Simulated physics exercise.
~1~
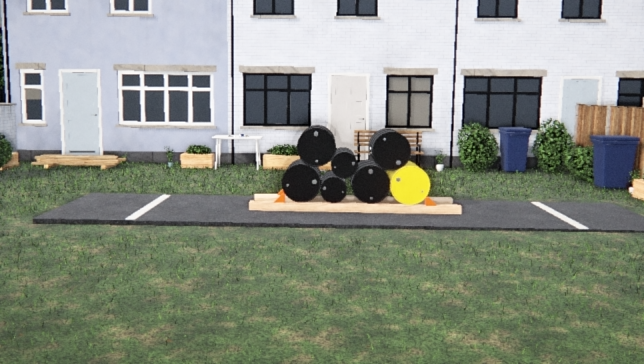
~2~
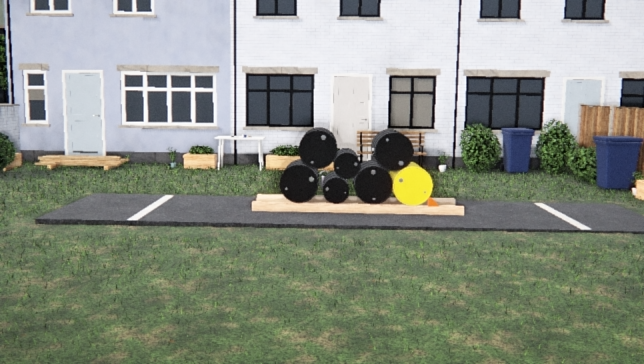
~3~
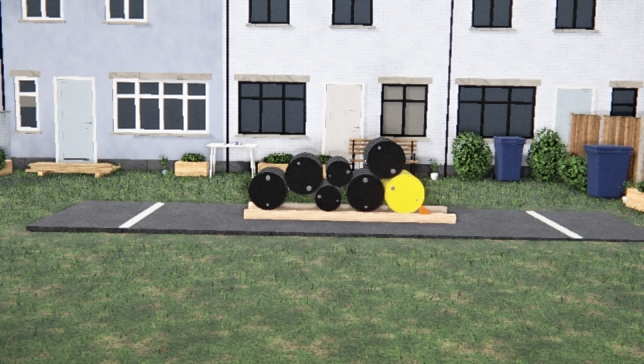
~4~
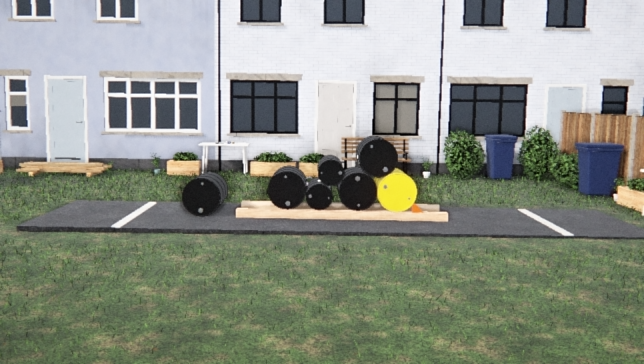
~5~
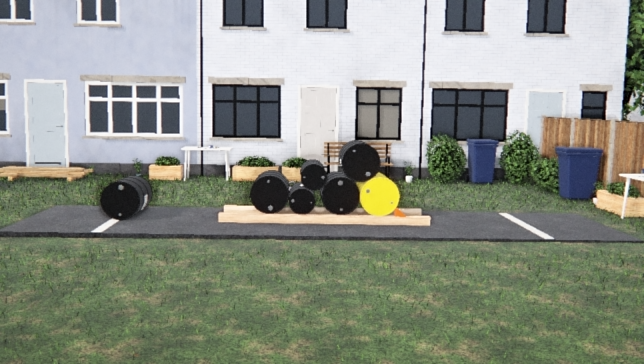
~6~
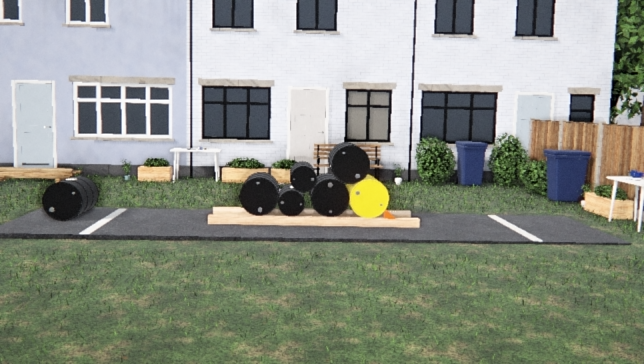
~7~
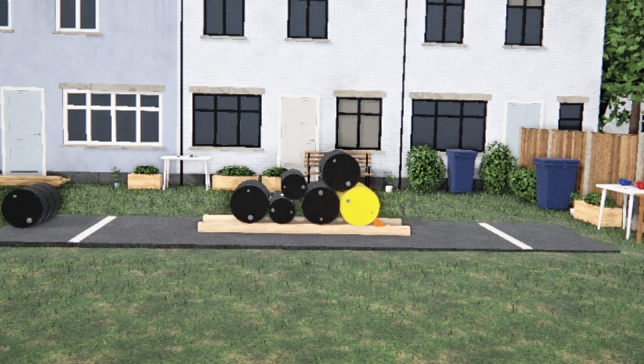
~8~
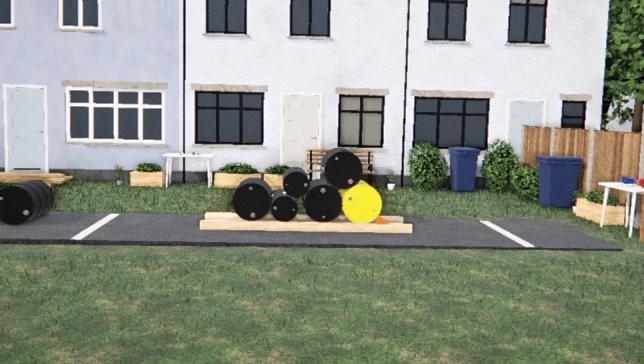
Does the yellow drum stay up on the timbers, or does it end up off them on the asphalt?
The yellow drum stays up on the timbers, at the right end of the stack.
